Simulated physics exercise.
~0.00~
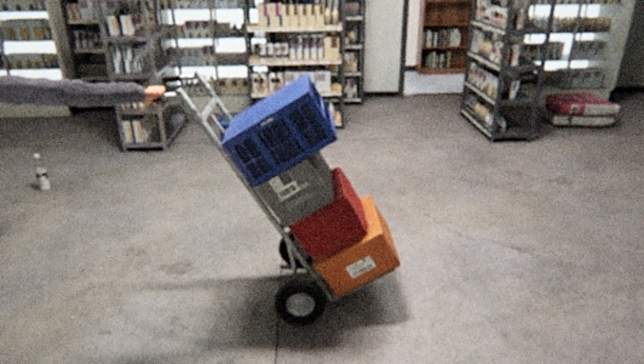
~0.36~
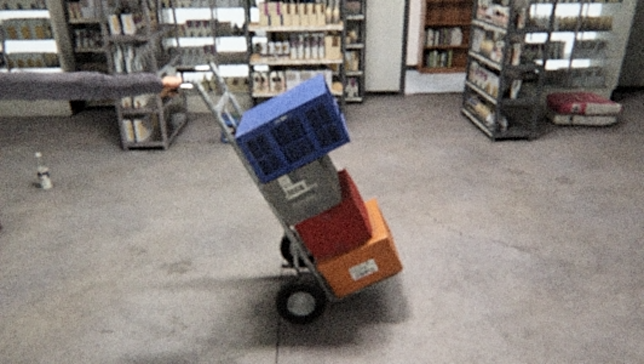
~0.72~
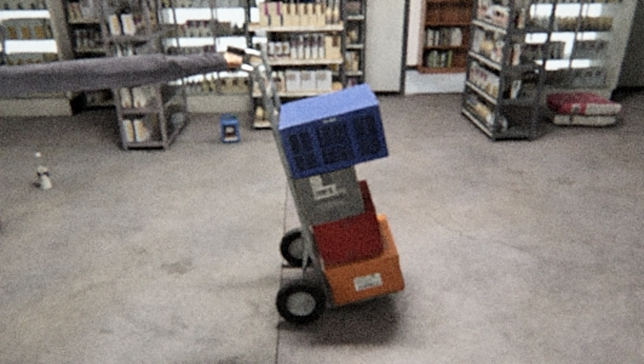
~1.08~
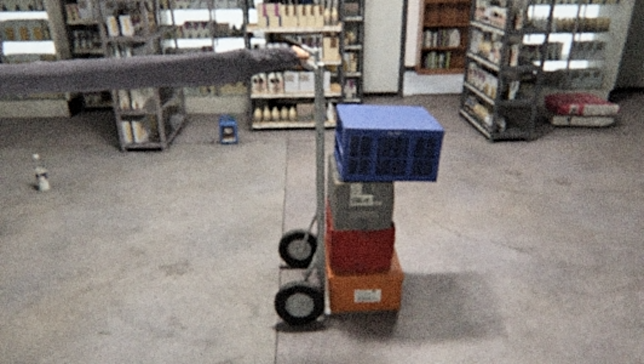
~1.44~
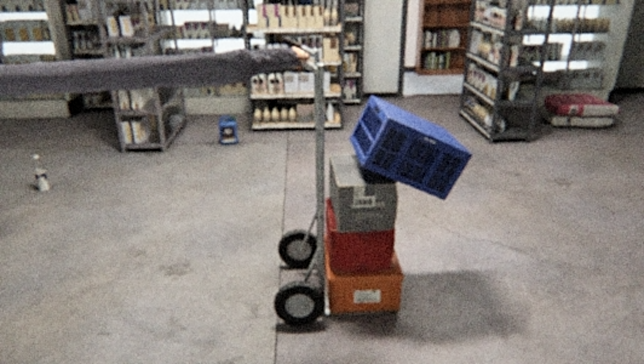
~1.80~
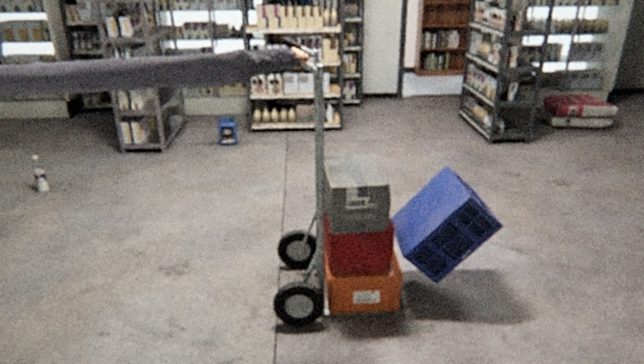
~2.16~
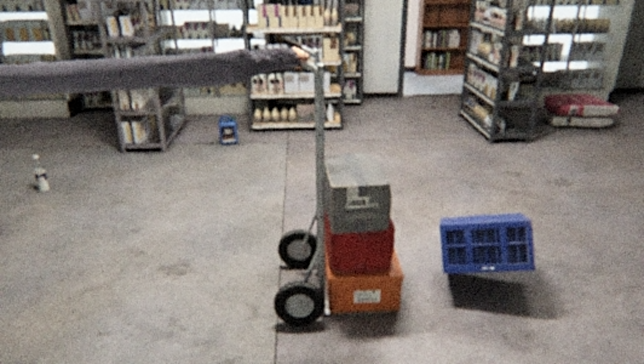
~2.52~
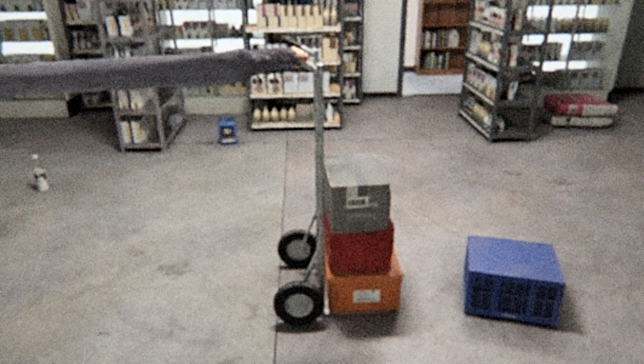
A sleeved arm swinging a loaded hand truck upright, the top blue crate toppling right to the floor, three boxes staying stacked.
